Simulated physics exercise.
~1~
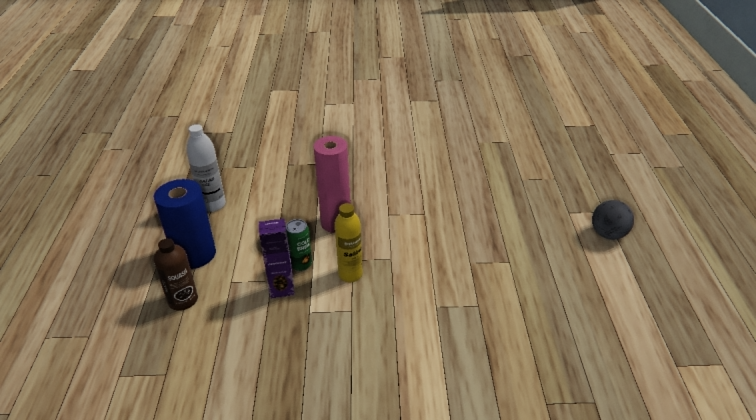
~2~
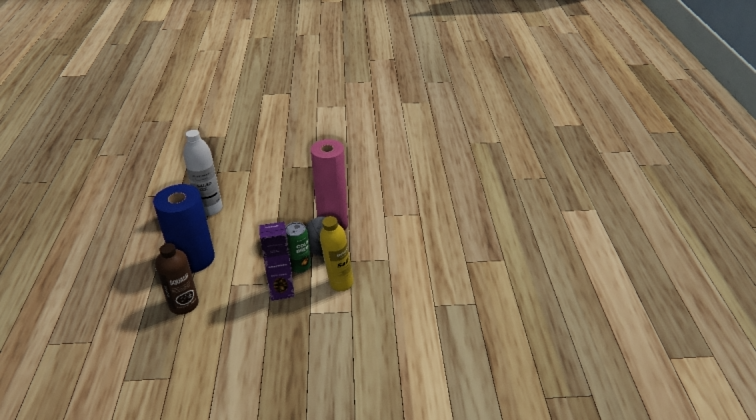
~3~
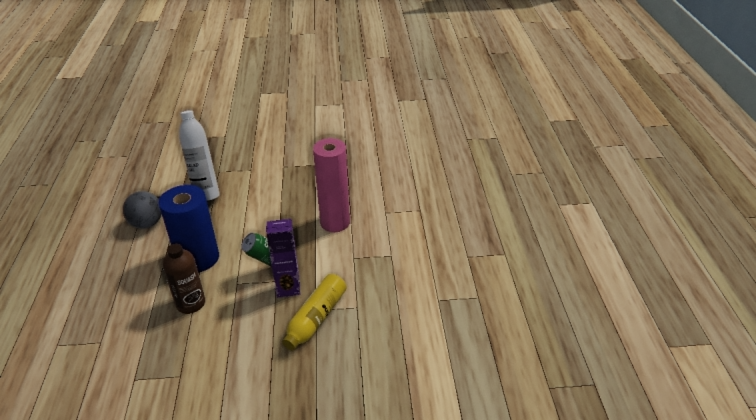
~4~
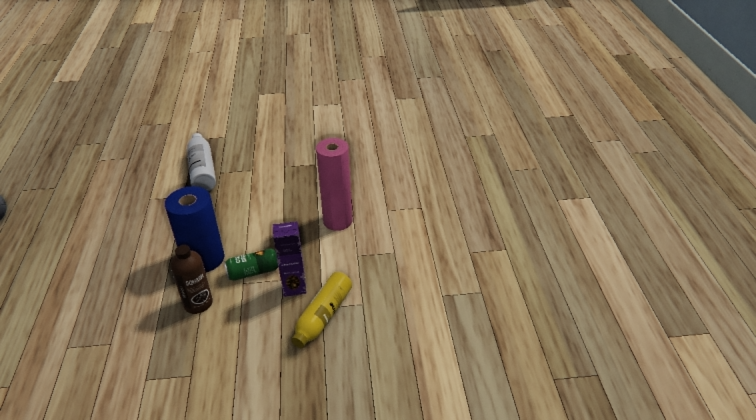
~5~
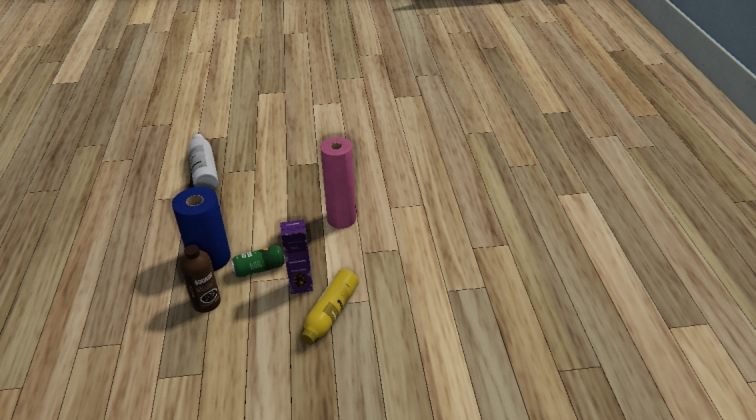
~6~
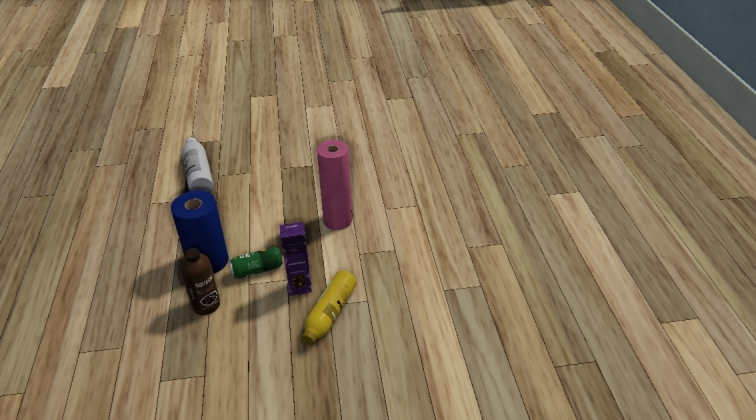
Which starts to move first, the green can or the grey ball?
The grey ball moves first, rolling left into the group while the green can is still standing in its place.
